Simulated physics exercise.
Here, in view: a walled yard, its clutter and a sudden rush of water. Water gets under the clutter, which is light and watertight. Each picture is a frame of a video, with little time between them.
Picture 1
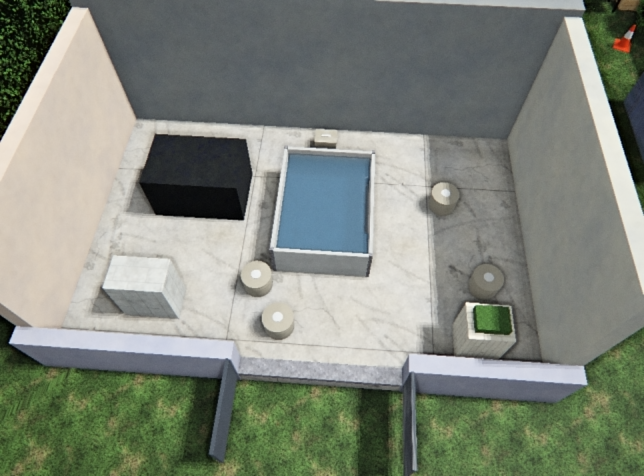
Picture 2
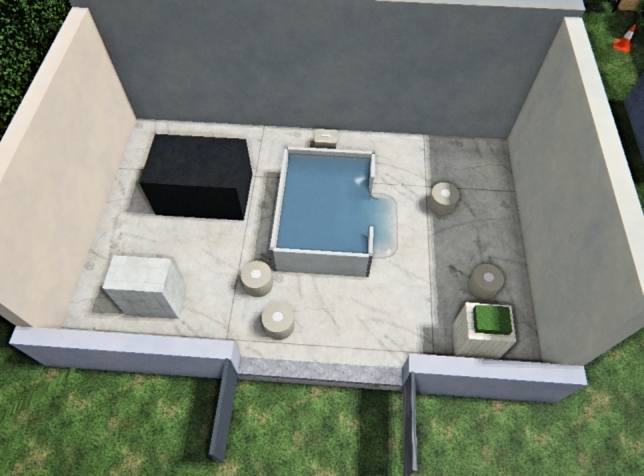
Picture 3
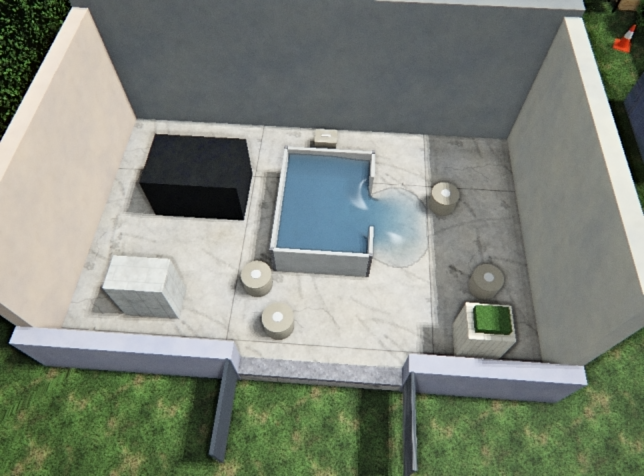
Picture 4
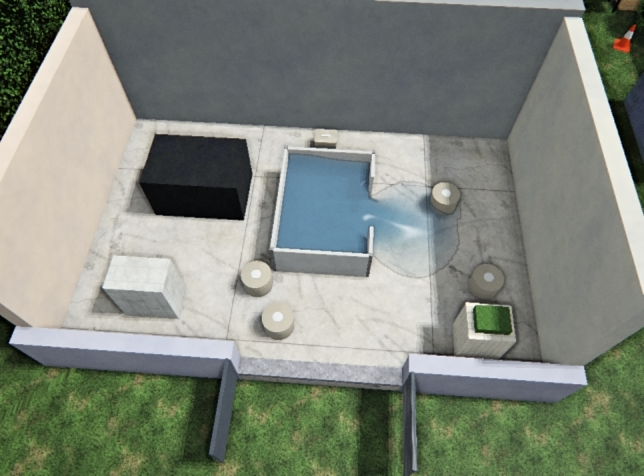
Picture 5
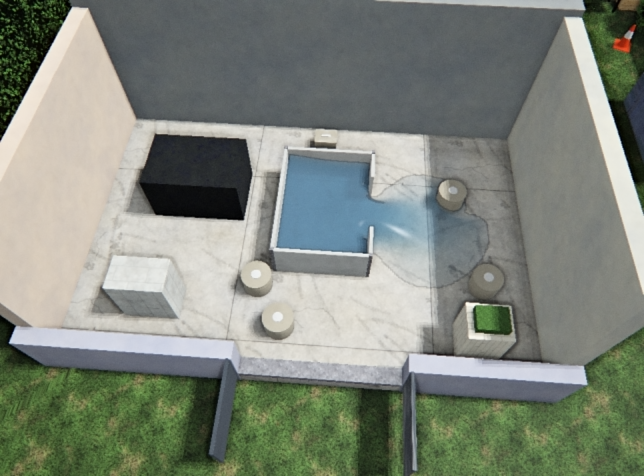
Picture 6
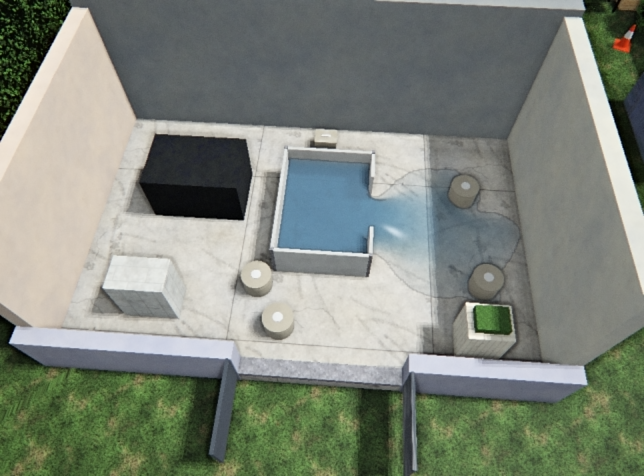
The footage shows a walled yard with a raised pool whose right side opens, letting water rush out and spread across the marble floor, pushing one round tub slightly to the right while the other objects stay in place.
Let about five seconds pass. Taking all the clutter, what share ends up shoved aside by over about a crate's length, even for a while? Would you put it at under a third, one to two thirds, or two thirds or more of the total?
I would put it at one to two thirds of the total.
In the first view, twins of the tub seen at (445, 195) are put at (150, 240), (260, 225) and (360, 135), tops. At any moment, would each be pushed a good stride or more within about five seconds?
Stays put, stays put, shoved clear.
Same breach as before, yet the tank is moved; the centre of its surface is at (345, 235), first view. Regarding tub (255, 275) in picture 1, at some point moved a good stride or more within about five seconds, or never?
Observation - stopped sooner.
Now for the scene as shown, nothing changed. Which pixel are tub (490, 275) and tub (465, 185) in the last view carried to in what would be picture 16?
My guess: Roughly (523, 347), then roughly (487, 126).
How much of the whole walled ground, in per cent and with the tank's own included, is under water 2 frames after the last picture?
Roughly 30 %.
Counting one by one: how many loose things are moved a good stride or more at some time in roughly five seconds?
The answer is 3.
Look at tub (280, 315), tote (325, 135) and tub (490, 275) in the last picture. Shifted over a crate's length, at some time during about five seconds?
Sequence check gives below that mark, next past that mark, finally past that mark.
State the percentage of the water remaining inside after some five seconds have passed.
My figure is 100 per cent.
A moment on, 1 of 5 are well off their spots; 0 afloat.
Next, 2 of 5 are well off their spots; 2 afloat.
Later, 2 of 5 are well off their spots; 2 afloat.
In the end, 2 of 5 are well off their spots, and 3 have been at some point; 2 afloat.
